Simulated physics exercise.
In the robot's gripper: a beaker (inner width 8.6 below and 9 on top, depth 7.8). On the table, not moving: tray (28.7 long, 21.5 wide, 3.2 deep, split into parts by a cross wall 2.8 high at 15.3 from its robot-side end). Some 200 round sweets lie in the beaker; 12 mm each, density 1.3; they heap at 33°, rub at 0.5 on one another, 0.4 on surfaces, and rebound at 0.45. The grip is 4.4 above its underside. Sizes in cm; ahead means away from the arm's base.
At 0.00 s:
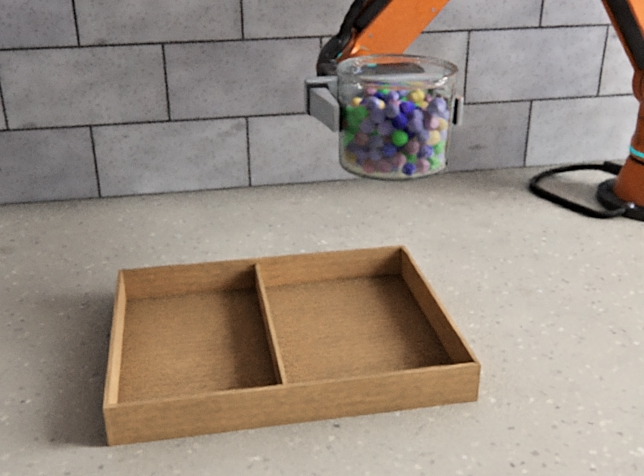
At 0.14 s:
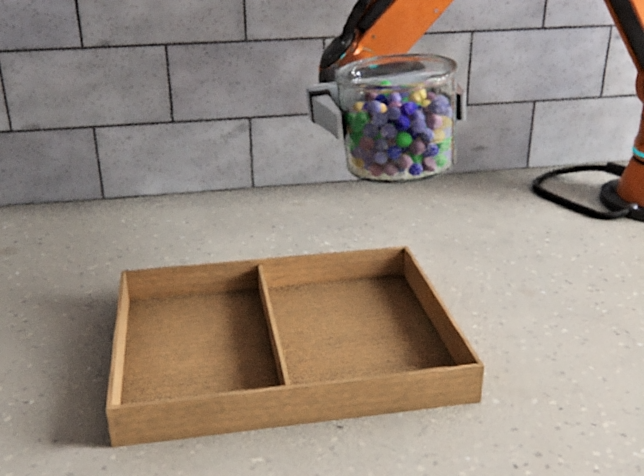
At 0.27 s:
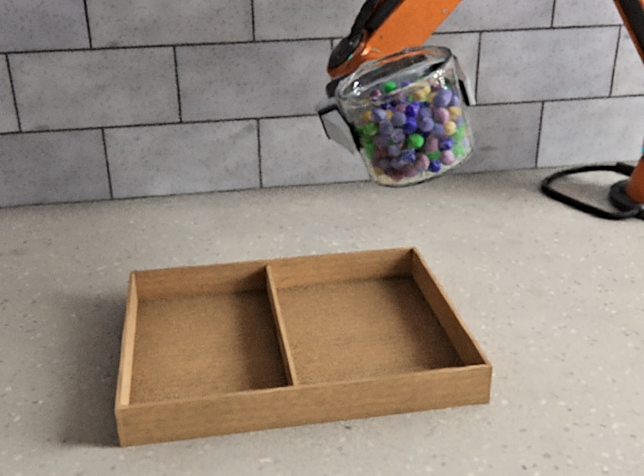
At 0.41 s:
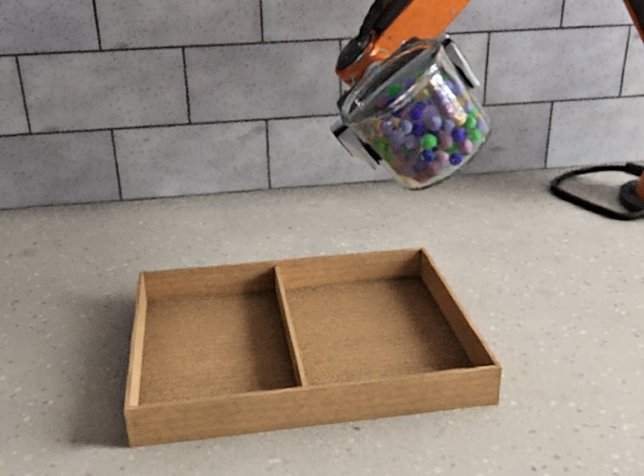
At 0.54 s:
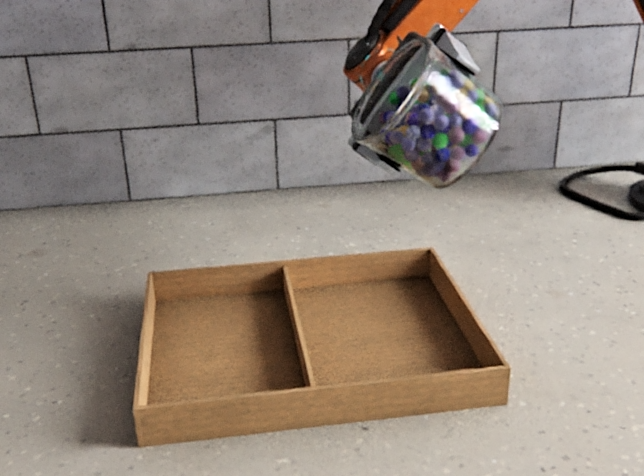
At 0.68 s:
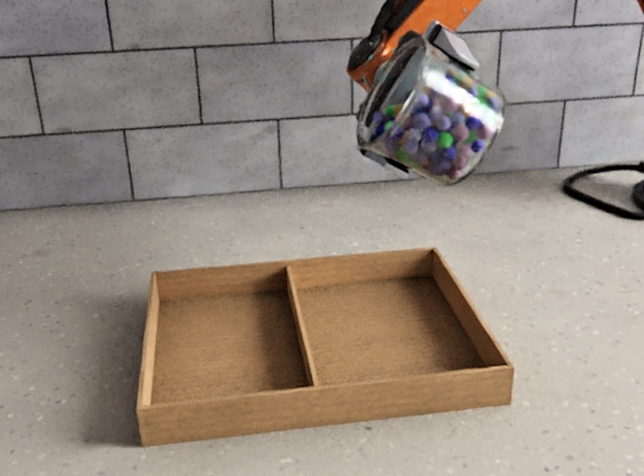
Clear beaker of colourful round sweets tilting steadily to the left in an orange robot arm's gripper above an empty divided wooden tray.
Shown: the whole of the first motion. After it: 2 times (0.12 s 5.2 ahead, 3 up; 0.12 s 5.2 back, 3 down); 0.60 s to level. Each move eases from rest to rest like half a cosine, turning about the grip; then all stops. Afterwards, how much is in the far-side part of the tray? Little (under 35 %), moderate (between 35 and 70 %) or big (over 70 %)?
In the far-side part of the tray the share is moderate, between 35 and 70 %.
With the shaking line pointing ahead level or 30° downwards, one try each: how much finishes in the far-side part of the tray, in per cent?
Some 25 and 10 per cent.
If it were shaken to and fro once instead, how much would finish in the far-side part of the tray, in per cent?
It would be near 40 per cent.
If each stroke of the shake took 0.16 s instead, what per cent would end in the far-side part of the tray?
In that case some 25 per cent.
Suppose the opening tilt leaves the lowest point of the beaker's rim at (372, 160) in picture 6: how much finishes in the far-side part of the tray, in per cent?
About 80 per cent.
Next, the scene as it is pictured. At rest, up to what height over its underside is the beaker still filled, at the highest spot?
Some 5.0 cm.
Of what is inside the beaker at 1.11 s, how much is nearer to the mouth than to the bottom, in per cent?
Roughly 90 per cent.
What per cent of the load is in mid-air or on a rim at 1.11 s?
Some 8 per cent.
After 1.11 s, tilted 58° forward, highest piece 25 above the table; 80 in the beaker, 74 in the far-side part, 26 in the robot-side part, 15 in flight or on a rim.
After 1.54 s, tilted 17° forward, highest piece 23 above the table; 99 in the far-side part, 45 in the beaker, 45 in the robot-side part, 6 on the table or floor.
After 1.96 s, level, highest piece 22 above the table; 99 in the far-side part, 45 in the beaker, 45 in the robot-side part, 6 on the table or floor.
After 3.01 s, level, highest piece 22 above the table; 99 in the far-side part, 45 in the beaker, 45 in the robot-side part, 6 on the table or floor.
In the end, 99 in the far-side part, 45 in the beaker, 45 in the robot-side part, 6 on the table or floor. That is 51 % in the far-side part of the tray.
